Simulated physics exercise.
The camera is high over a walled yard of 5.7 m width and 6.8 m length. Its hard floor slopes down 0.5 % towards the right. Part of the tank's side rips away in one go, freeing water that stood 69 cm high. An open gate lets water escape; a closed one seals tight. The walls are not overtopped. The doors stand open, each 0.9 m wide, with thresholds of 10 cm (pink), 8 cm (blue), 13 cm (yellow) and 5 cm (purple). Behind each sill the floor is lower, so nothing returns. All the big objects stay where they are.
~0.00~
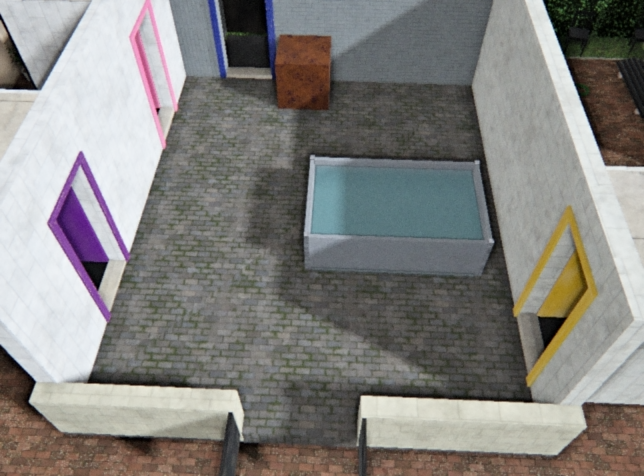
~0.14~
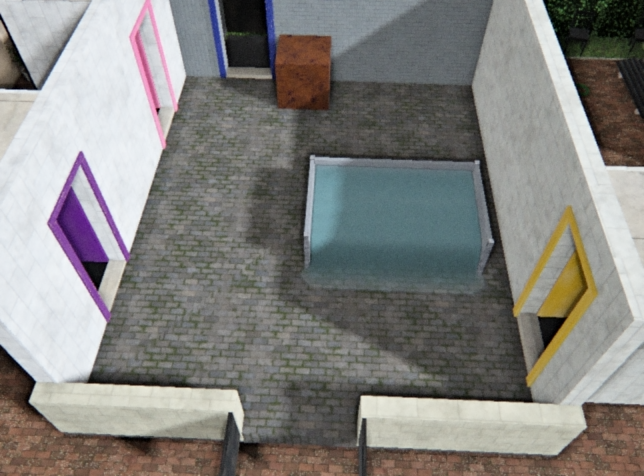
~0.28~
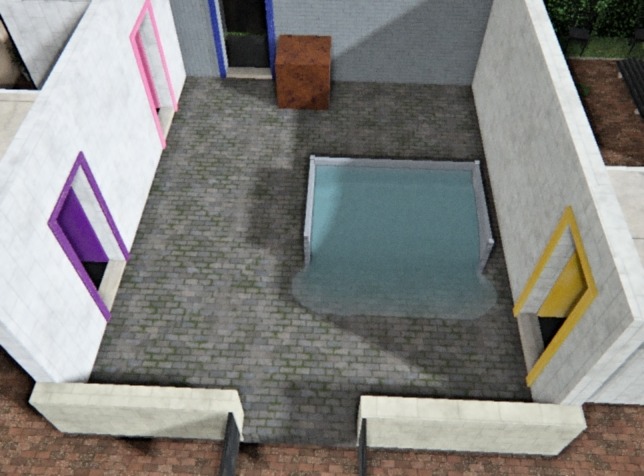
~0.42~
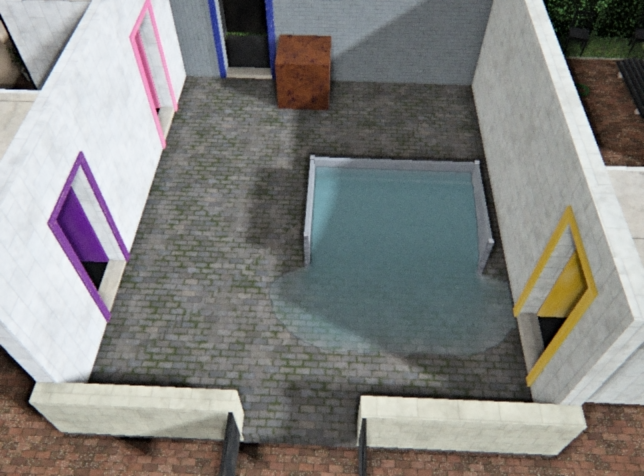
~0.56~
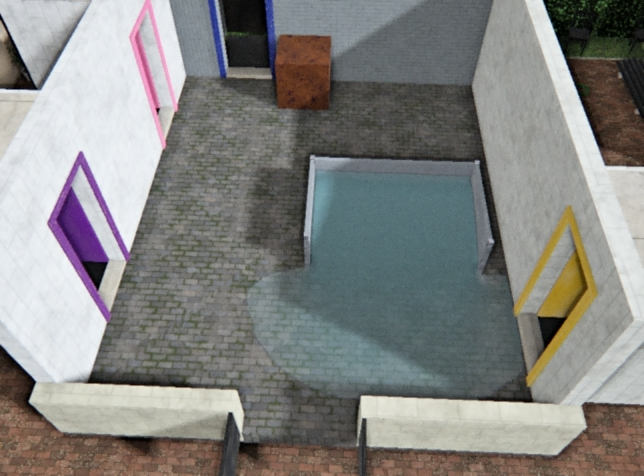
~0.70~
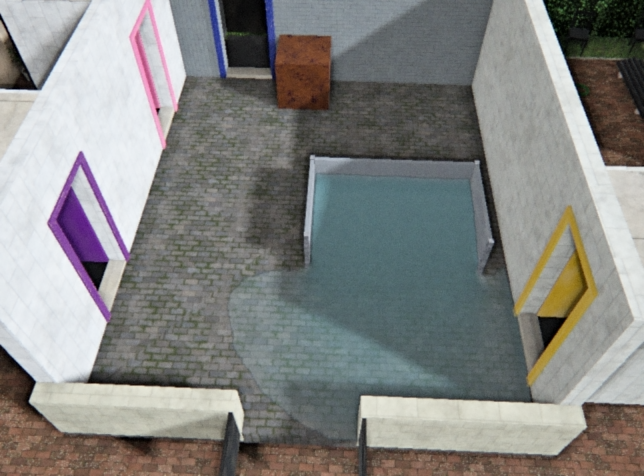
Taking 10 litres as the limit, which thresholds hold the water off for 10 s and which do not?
Door by door: At the pink door it does not reach the limit; at the blue door it does not reach the limit; at the yellow door it goes over the limit; at the purple door it goes over the limit.
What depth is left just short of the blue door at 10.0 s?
Some 6.5 cm.
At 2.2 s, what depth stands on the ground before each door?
In cm: Pink 0, blue 0, yellow 30, purple 0.
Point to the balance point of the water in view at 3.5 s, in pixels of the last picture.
At about (378, 315).
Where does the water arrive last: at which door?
It is the blue one.
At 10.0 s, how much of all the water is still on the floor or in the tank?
Roughly 62 in a hundred.
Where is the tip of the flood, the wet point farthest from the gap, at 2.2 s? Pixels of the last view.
Around (81, 406).
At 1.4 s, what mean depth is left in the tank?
About 25 cm.
After 1.4 s water covers 30 % of the floor and is deepest (50 cm) near (519, 426); pink door not reached, blue door not reached, yellow door 17 cm at the sill, 0 L in, purple door not reached.
After 2.2 s water covers 30 % of the floor and is deepest (36 cm) near (519, 426); pink door not reached, blue door not reached, yellow door 30 cm at the sill, 32 L in, purple door not reached.
After 3.5 s water covers 40 % of the floor and is deepest (18 cm) near (81, 406); pink door not reached, blue door not reached, yellow door 18 cm at the sill, 89 L in, purple door 3 cm at the sill, 0 L in.
After 6.0 s water covers 65 % of the floor and is deepest (12 cm) near (168, 410); pink door 3 cm at the sill, 0 L in, blue door not reached, yellow door 7 cm at the sill, 97 L in, purple door 9 cm at the sill, 18 L in.
After 10.0 s water covers 95 % of the floor and is deepest (10 cm) near (474, 424); pink door 2 cm at the sill, 0 L in, blue door 7 cm at the sill, 0 L in, yellow door 7 cm at the sill, 97 L in, purple door 5 cm at the sill, 30 L in.
